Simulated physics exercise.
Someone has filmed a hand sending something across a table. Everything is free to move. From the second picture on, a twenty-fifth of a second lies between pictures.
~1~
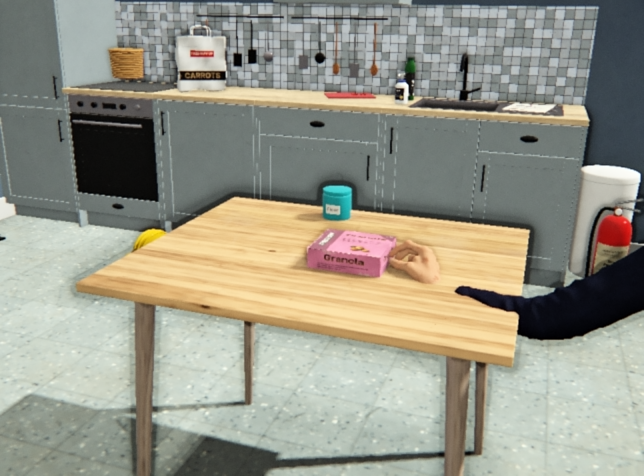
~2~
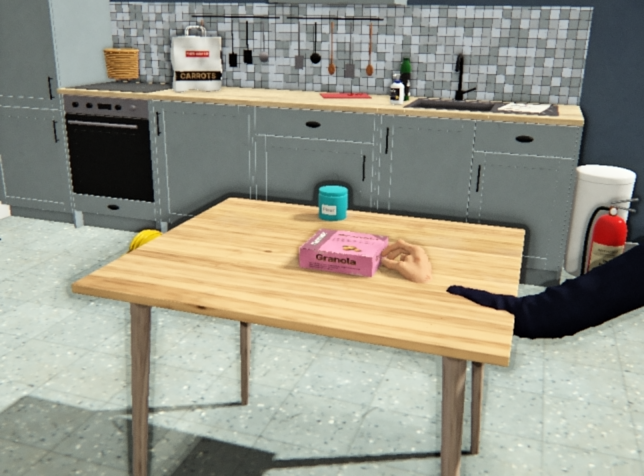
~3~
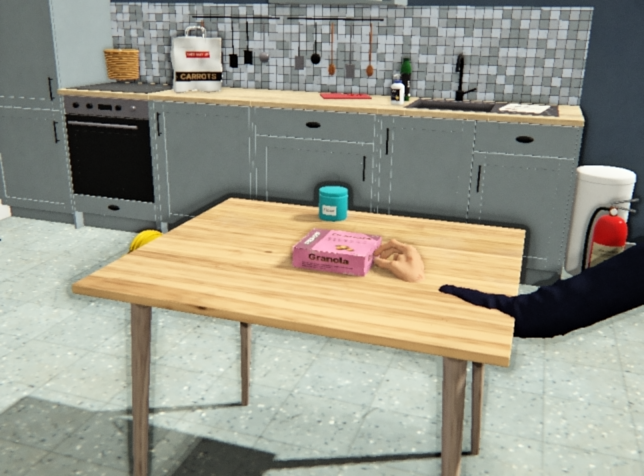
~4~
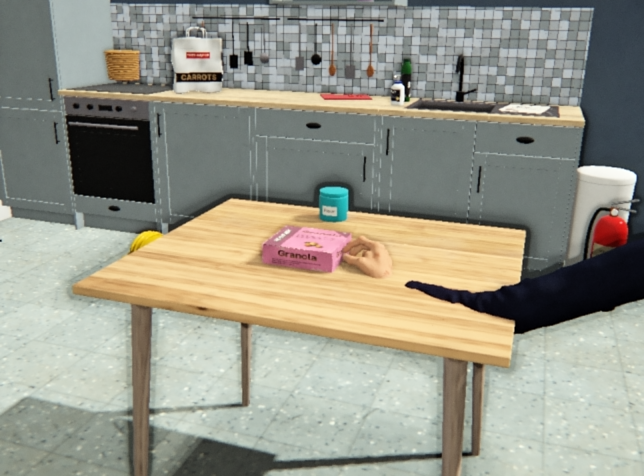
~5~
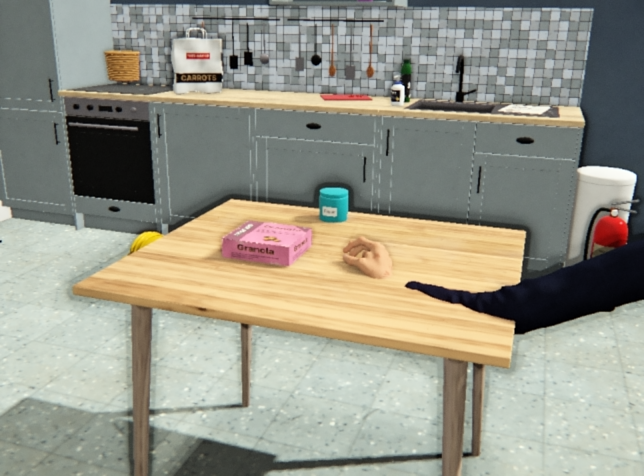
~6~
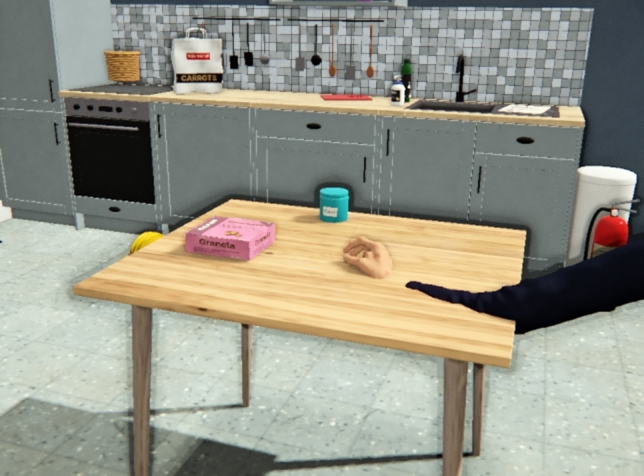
In a kitchen, a hand pushes a pink Granola box left across a wooden table.
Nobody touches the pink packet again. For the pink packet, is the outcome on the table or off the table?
The pink packet falls off the table.
Then, 0.10 s past the last view, pink packet now off the table.
Then, 0.30 s past the last view, things are still on the move.
Then, 0.40 s past the last view, as before.
Finally, off the table, pink packet.
